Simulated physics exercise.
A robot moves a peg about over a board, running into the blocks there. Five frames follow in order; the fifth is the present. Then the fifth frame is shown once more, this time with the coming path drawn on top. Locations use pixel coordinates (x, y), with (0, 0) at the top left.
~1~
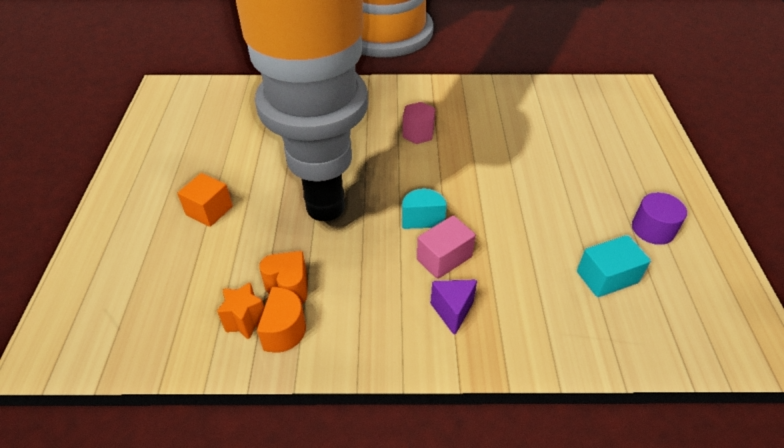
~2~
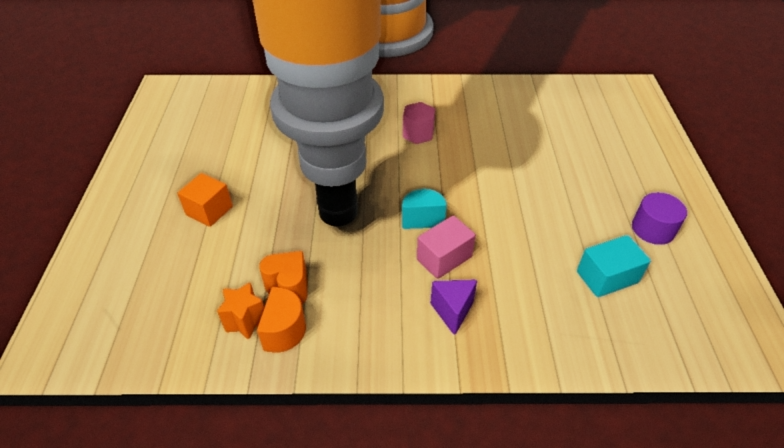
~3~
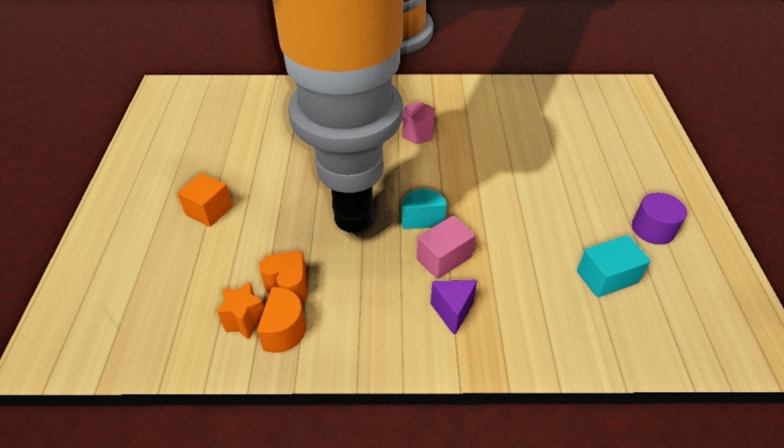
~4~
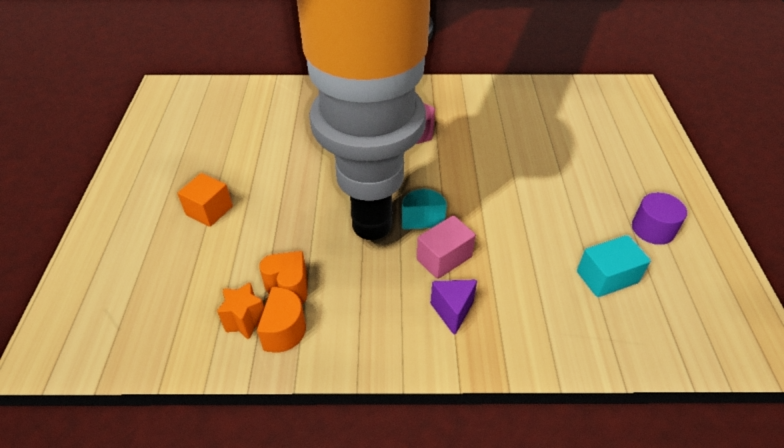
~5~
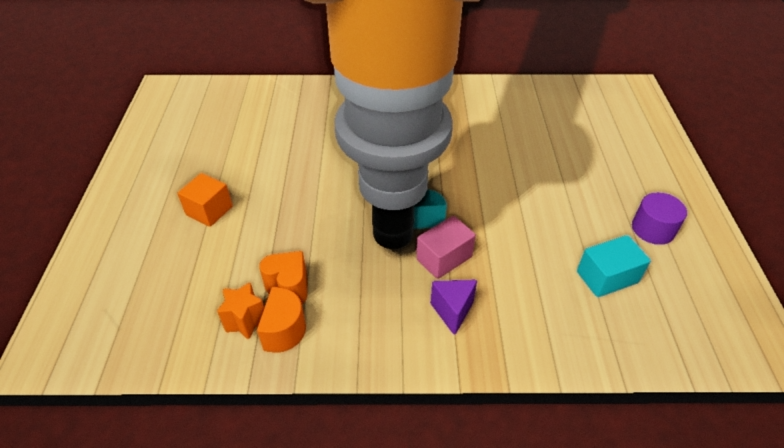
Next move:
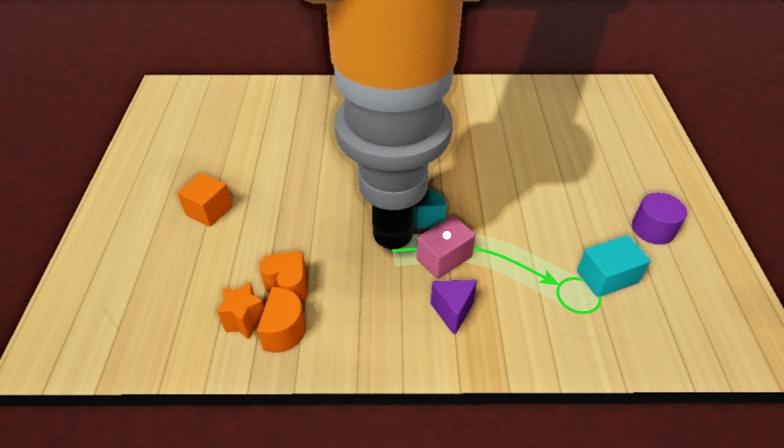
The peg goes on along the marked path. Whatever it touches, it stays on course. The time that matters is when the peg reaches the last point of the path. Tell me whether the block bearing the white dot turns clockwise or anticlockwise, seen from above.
From above, the block bearing the white dot will be seen to turn clockwise.
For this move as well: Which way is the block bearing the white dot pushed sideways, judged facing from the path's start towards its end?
With start-to-end as forward, it shifts right.
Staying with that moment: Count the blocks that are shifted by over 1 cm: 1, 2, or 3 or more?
Number moved: 1.
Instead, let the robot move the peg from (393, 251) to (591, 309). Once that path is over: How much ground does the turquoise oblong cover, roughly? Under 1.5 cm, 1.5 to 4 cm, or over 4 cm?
The smallest band: Under 1.5 cm.
The line goes from (393, 251) via (456, 247) and (518, 264), ending at (579, 295); the dot is on the pink oblong.
The first path, step by step. One third of the way, peg (458, 232); pink oblong (490, 245).
Two thirds of the way, peg (522, 249); pink oblong (536, 273), turned 40° clockwise.
At the end, peg (585, 280); turquoise half-round block unmoved; pink oblong (548, 289), turned 70° clockwise; turquoise oblong (625, 255).
